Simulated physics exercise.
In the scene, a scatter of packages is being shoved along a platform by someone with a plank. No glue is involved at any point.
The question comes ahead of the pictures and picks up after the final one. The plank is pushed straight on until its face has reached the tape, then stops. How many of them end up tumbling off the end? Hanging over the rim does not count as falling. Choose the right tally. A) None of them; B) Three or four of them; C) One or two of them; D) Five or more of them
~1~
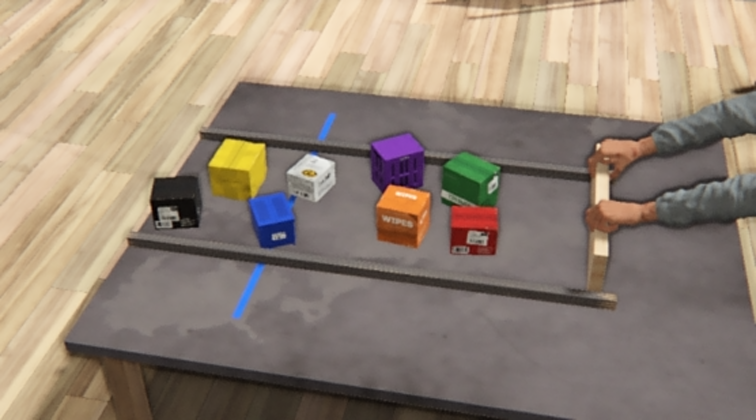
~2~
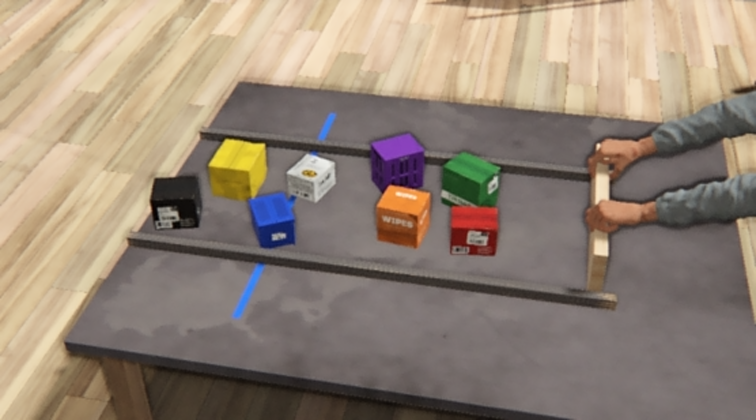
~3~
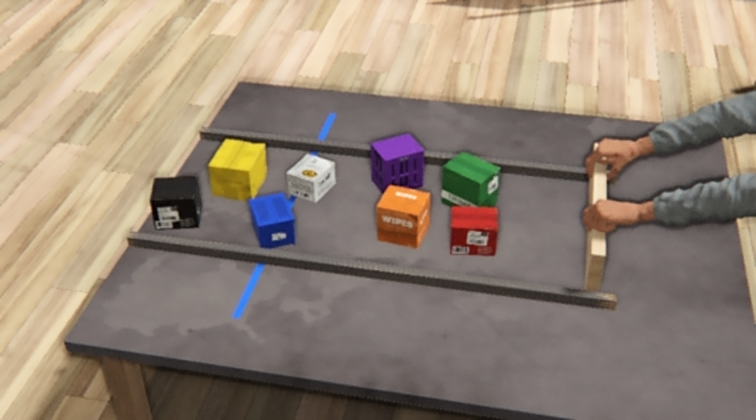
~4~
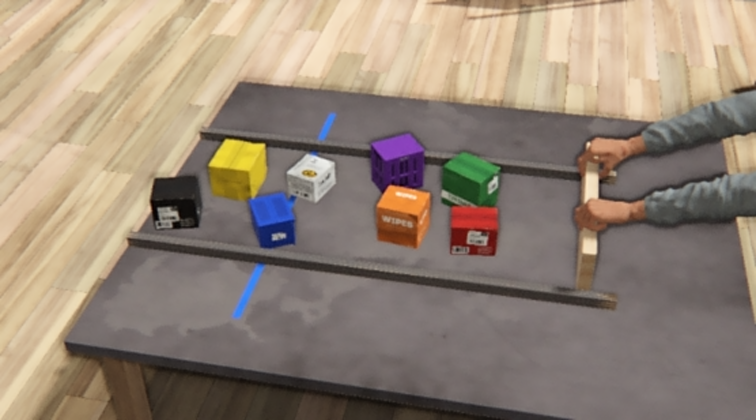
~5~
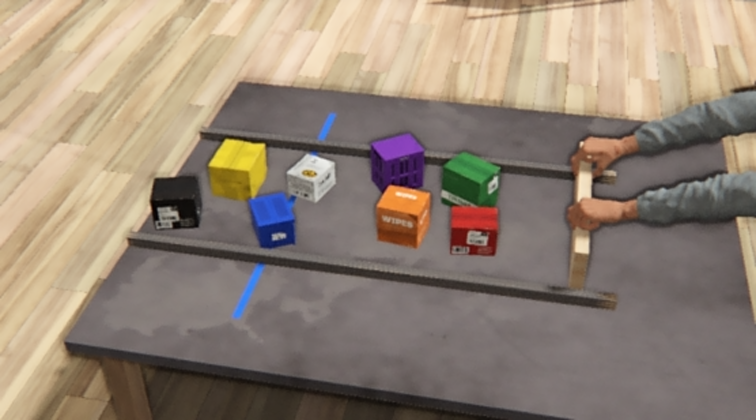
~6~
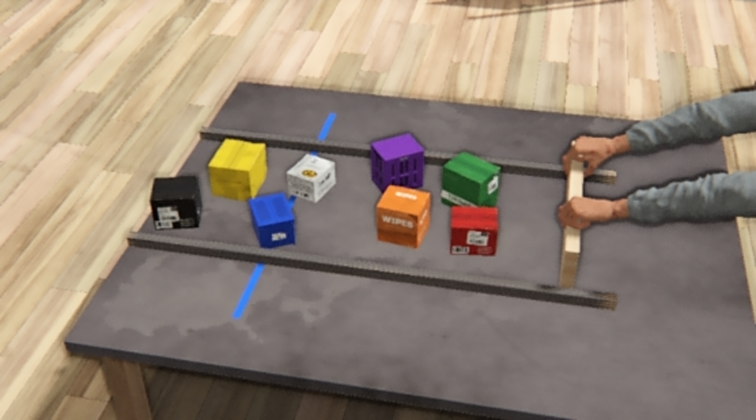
A.
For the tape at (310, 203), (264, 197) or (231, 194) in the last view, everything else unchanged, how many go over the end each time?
0, 0, 2.
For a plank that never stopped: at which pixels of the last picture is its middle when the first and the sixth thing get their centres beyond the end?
It sits near (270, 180), and then near (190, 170).
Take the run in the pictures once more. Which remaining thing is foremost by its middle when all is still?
Black parcel - nearest.
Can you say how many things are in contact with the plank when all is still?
It's 3 of them.
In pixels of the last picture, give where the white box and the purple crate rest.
They finish at roughly (240, 171) and (288, 146) respectively.
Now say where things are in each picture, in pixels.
In the first frame, black parcel (176, 202); yellow box (239, 170); blue tote (273, 222); plank (598, 216); tape (292, 201).
In the second frame, yellow box (239, 170); purple crate (397, 165).
In the third frame, blue tote (273, 222); white box (312, 178).
In the fourth frame, black parcel (176, 203); plank (588, 215).
In the fifth frame, yellow box (239, 170); green parcel (470, 186).
In the sixth frame, black parcel (176, 203); yellow box (239, 170); blue tote (273, 222); plank (572, 213); tape (292, 201).
A little later, none off yet; black parcel at rest near (176, 203); yellow box at rest near (239, 170); blue tote at rest near (273, 222).
When it is over, the number that fall off is zero.
